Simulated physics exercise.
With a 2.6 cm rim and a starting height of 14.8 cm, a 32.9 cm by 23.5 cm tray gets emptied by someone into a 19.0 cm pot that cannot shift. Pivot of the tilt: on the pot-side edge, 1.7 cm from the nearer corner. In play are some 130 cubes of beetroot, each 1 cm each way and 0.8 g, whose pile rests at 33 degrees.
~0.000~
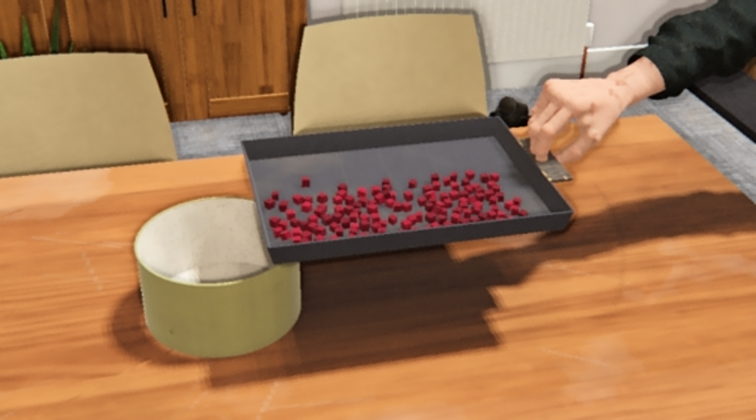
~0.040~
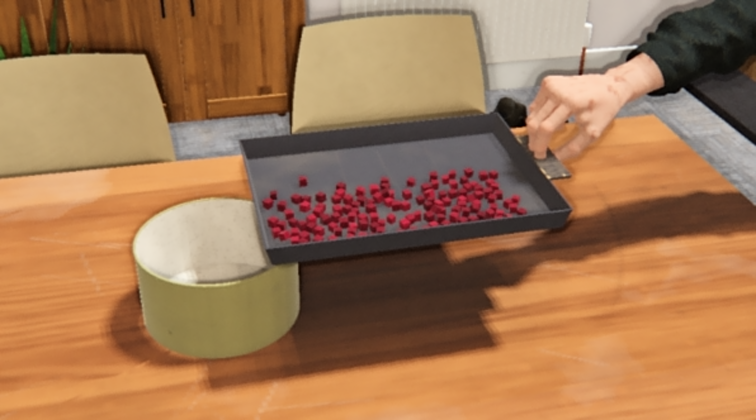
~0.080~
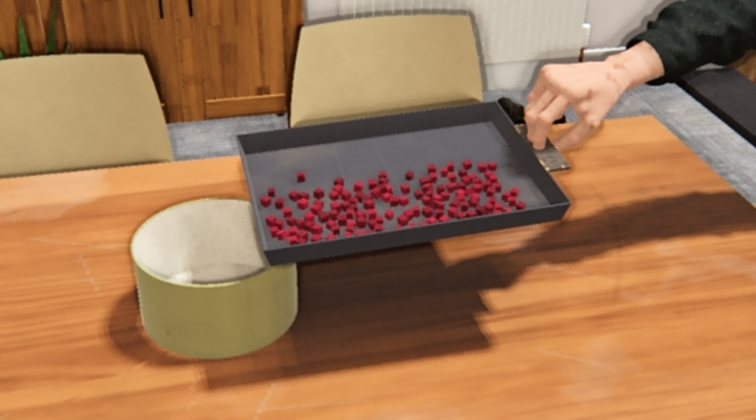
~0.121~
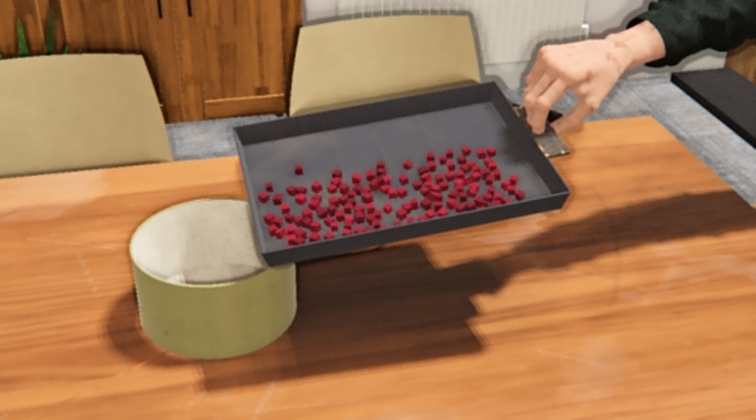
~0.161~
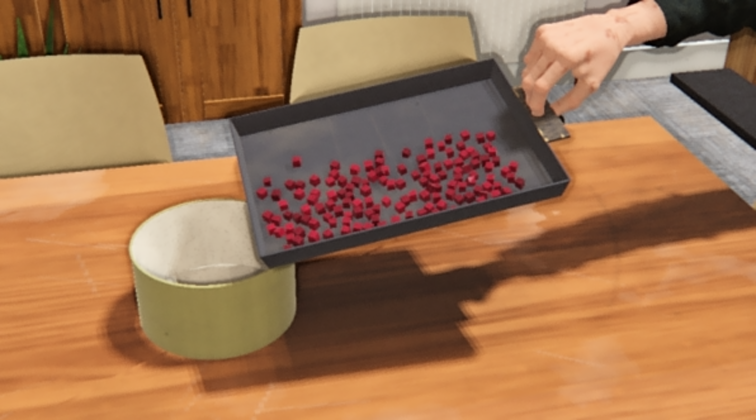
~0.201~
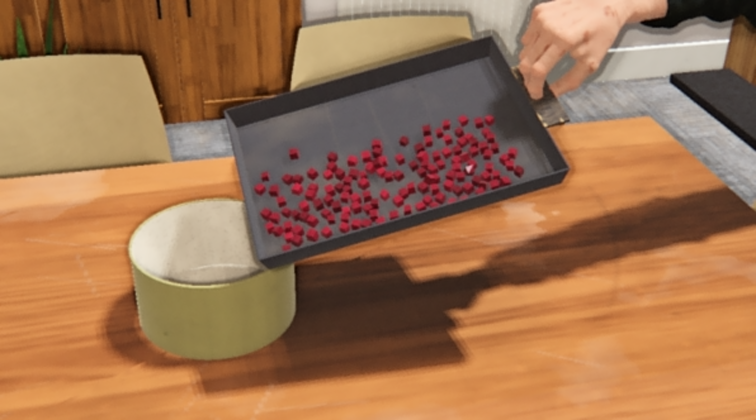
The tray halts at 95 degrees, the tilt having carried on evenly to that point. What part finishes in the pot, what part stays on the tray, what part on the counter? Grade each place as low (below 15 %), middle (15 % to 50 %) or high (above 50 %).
Pot - low; tray - low; counter - high.
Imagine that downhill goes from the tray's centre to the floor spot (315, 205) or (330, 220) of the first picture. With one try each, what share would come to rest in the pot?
About 50 and 5 per cent.
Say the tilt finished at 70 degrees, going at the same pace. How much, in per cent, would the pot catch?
Then about 0 per cent.
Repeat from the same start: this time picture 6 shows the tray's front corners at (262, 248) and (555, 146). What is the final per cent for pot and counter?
Pot 40 % / counter 60 %.
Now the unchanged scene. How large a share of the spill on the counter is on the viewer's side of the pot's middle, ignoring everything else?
Roughly 100 percent of the spill.
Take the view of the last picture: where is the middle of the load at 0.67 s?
Approx. (297, 241).
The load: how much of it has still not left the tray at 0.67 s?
Close to 95 in a hundred parts of the load.
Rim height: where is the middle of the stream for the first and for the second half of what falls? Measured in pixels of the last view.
It passes about (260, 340) first and (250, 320) afterwards.
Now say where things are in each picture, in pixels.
The first frame shows tray tilt 0 degrees, front corners at (273, 243) and (566, 209); middle of the pieces at (397, 207); pot at (218, 238).
The second frame shows tray tilt 1 degrees, front corners at (271, 244) and (565, 207); middle of the pieces at (396, 206).
The third frame shows tray tilt 4 degrees, front corners at (269, 246) and (563, 200), lowest corner left front; middle of the pieces at (394, 201).
The fourth frame shows tray tilt 8 degrees, front corners at (267, 248) and (563, 189), lowest corner left front; middle of the pieces at (392, 194).
The fifth frame shows tray tilt 14 degrees, front corners at (265, 251) and (562, 177), lowest corner left front; middle of the pieces at (391, 185).
The sixth frame shows tray tilt 19 degrees, front corners at (264, 253) and (561, 166), lowest corner left front; middle of the pieces at (389, 177); pot at (212, 240). Its pace works out near 135 degrees a second.
After 0.48 s, tilt 56 degrees; the tray holds 100 %, the pot 0 %.
Then, at 0.67 s, tilt 82 degrees; the tray holds 95 %, the pot 0 %.
Then, at 0.98 s, tilt 95 degrees; the tray holds 5 %, the pot 0 %.
By 2.2 s all is still; pot 0 %, tray 0 %, counter 100 %.
